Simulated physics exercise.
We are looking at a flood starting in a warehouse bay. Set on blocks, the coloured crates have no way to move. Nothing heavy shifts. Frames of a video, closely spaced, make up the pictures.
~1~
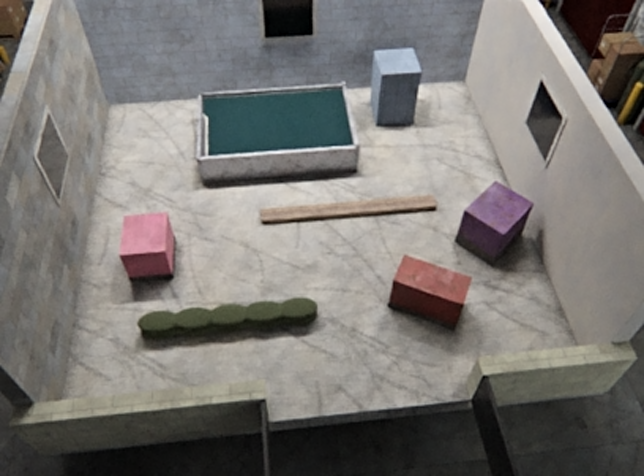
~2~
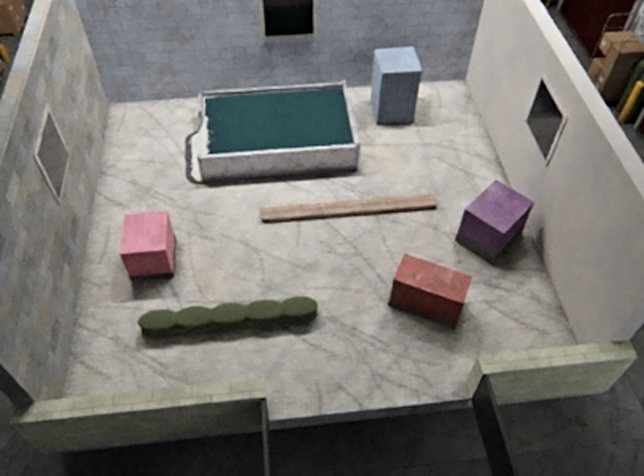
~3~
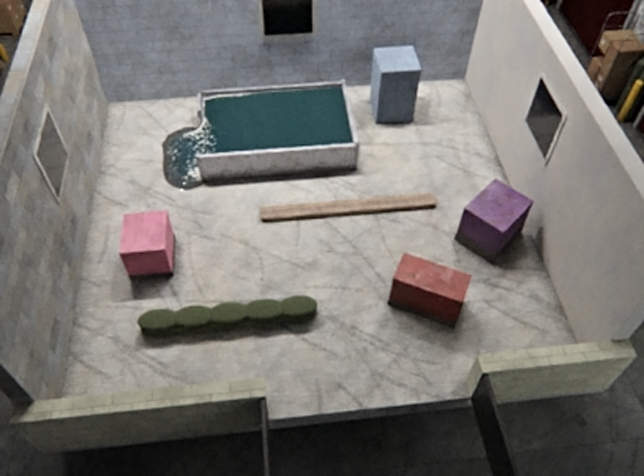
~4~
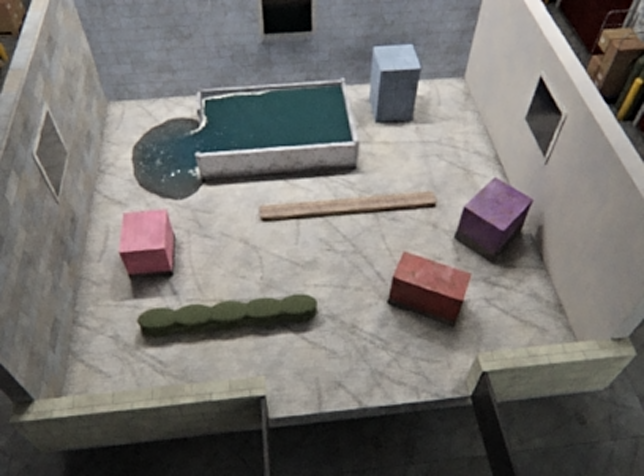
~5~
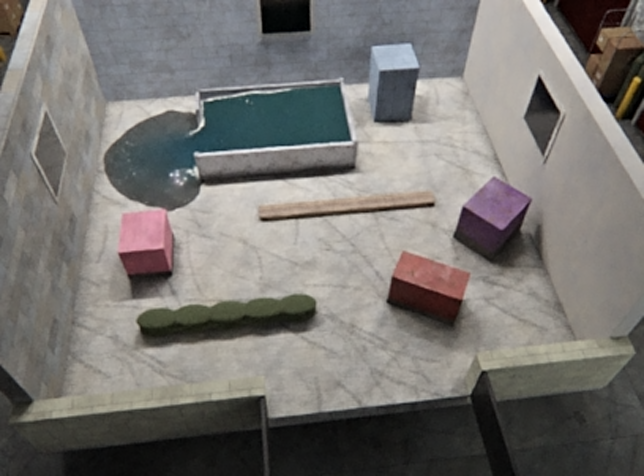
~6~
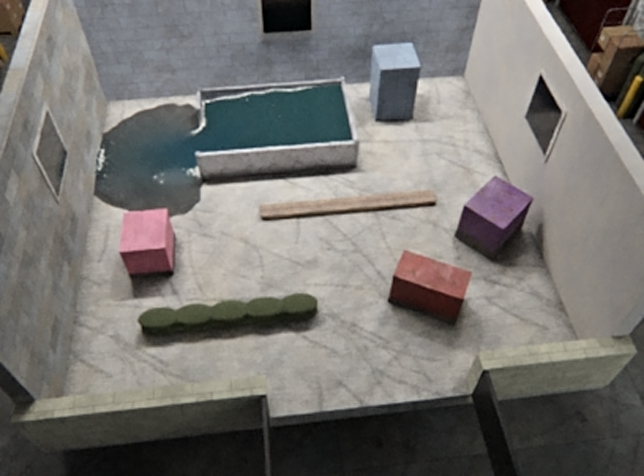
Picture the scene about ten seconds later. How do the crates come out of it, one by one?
The purple crate will be spared; the pink crate will be hit by the water; the red crate will be spared.
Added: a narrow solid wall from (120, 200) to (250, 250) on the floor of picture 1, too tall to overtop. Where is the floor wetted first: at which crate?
I'd go with the pink-painted one.
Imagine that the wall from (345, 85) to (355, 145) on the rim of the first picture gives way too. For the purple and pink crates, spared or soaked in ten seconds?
Note - purple crate is overtopped; pink crate is left dry.
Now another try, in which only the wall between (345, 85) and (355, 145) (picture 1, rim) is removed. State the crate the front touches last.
Last: The one in pink.
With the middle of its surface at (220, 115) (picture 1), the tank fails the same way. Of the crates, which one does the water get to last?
I'd go with the crate marked purple.
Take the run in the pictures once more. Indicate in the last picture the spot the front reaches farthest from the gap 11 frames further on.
Approximate pixel: (70, 358).
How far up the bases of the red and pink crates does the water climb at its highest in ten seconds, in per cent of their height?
Around 80 % and 140 %.
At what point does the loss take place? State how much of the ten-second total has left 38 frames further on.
Near 5 in a hundred.
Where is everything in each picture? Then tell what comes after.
Still water in the open tank at (276, 123), in the first picture.
The front is at (195, 135), out from the gap at (205, 150), in the second picture.
Water pours out at (204, 150) and has run to (175, 136), in the third picture.
The front is at (139, 146), out from the gap at (204, 149), in the fourth picture.
Water pours out at (202, 149) and has run to (110, 156), in the fifth picture.
The front is at (95, 189), out from the gap at (204, 148), in the sixth picture.
A moment on, water covers 15 % of the floor; the purple crate not reached, the pink crate water round its plinth, the red crate not reached.
Next, water covers 20 % of the floor; the purple crate not reached, the pink crate water round its plinth, the red crate not reached.
Then, water covers 30 % of the floor; the purple crate not reached, the pink crate water round its plinth, the red crate not reached.
Later, water covers 55 % of the floor; the purple crate not reached, the pink crate water round its plinth, the red crate water round its plinth.
In the end, water covers 90 % of the floor; the purple crate stayed above the water, the pink crate was topped, the red crate stayed above the water.
